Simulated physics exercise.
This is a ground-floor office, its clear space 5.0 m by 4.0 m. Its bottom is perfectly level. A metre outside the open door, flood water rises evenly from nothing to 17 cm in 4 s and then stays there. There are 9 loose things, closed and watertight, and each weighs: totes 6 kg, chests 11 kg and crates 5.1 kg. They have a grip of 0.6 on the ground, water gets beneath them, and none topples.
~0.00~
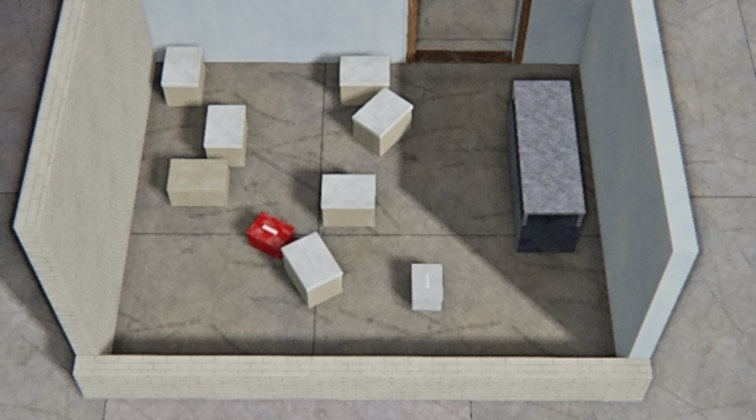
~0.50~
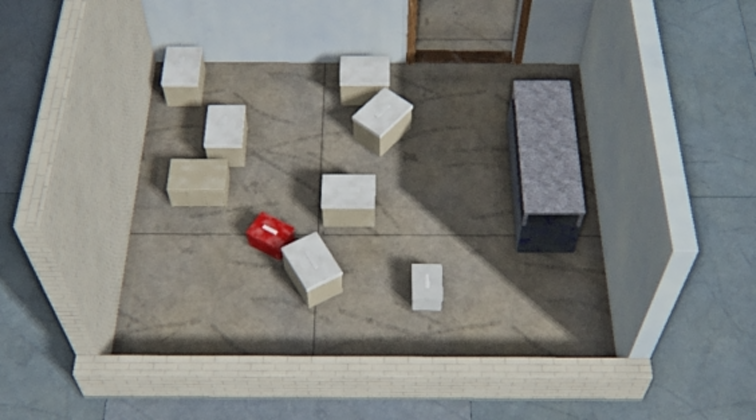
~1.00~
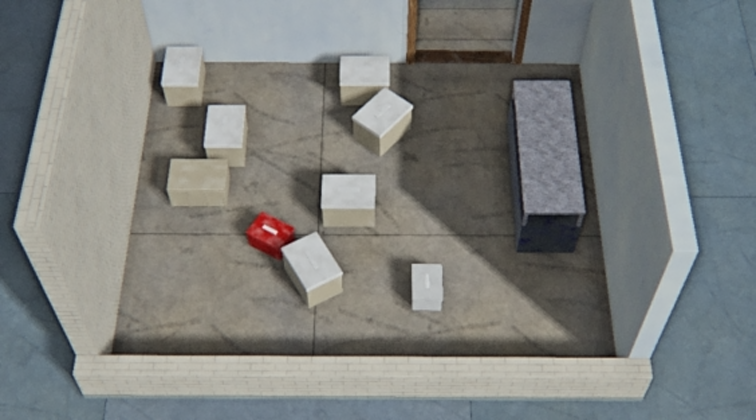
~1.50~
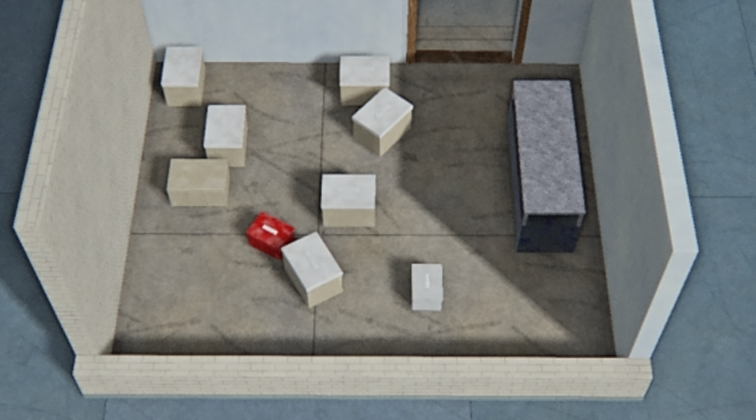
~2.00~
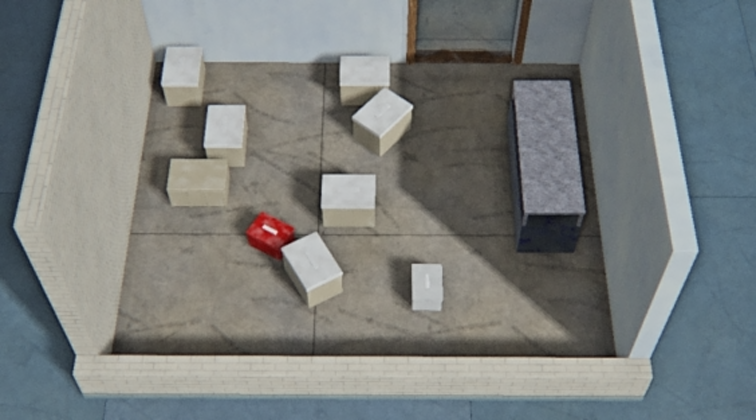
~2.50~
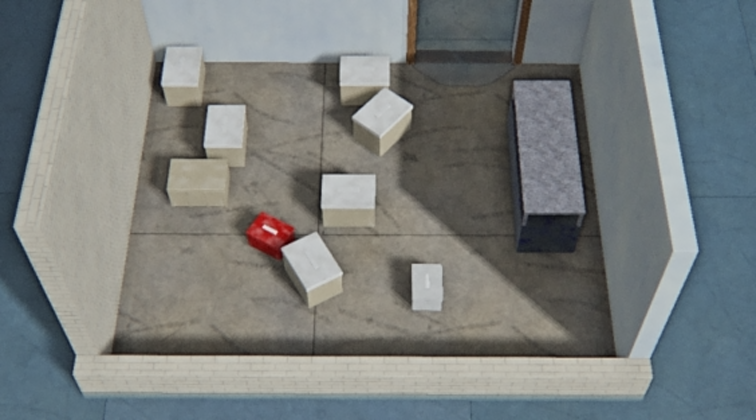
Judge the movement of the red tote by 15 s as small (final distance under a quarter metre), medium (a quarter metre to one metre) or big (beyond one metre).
It is small.
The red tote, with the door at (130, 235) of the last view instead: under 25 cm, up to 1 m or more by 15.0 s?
That would leave the red tote a long way off.
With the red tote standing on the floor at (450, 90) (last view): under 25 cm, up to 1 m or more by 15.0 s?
Here it heads a good way off.
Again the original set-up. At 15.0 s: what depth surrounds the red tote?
Depth approx. 5 cm.
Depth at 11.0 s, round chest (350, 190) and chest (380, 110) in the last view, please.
About 3 and 3 cm.
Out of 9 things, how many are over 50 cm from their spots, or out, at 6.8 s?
I get 0.
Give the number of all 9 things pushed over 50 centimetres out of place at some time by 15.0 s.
The total is 2.
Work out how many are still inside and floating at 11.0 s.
0 of them.
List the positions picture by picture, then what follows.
The red tote at (270, 230) rests on the ground; water covers 0.0 m2; 0 of 9 have shifted, in the first frame.
The red tote at (270, 230) rests on the ground; 0.0 m2 under water; 0 of 9 have shifted, in the second frame.
The red tote at (270, 230) rests on the ground; 0.0 m2 under water; 0 of 9 have shifted, in the third frame.
The red tote at (270, 230) rests on the ground; 0.0 m2 under water; 0 of 9 have shifted, in the fourth frame.
The red tote at (270, 230), on the bottom; 0.0 m2 under water; 0 of 9 have shifted, in the fifth frame.
The red tote at (270, 230) rests on the ground; 0.3 m2 under water; 0 of 9 have shifted, in the sixth frame.
After 3.5 s the red tote is near (270, 230), 0.0 m from its start, aground; 0 afloat.
After 6.8 s the red tote is near (270, 230), 0.0 m from its start, aground; 0 afloat.
After 11.0 s the red tote is near (270, 230), 0.0 m from its start, aground; 0 afloat.
After 15.0 s the red tote is near (257, 229), 0.1 m from its start, afloat; 8 afloat.
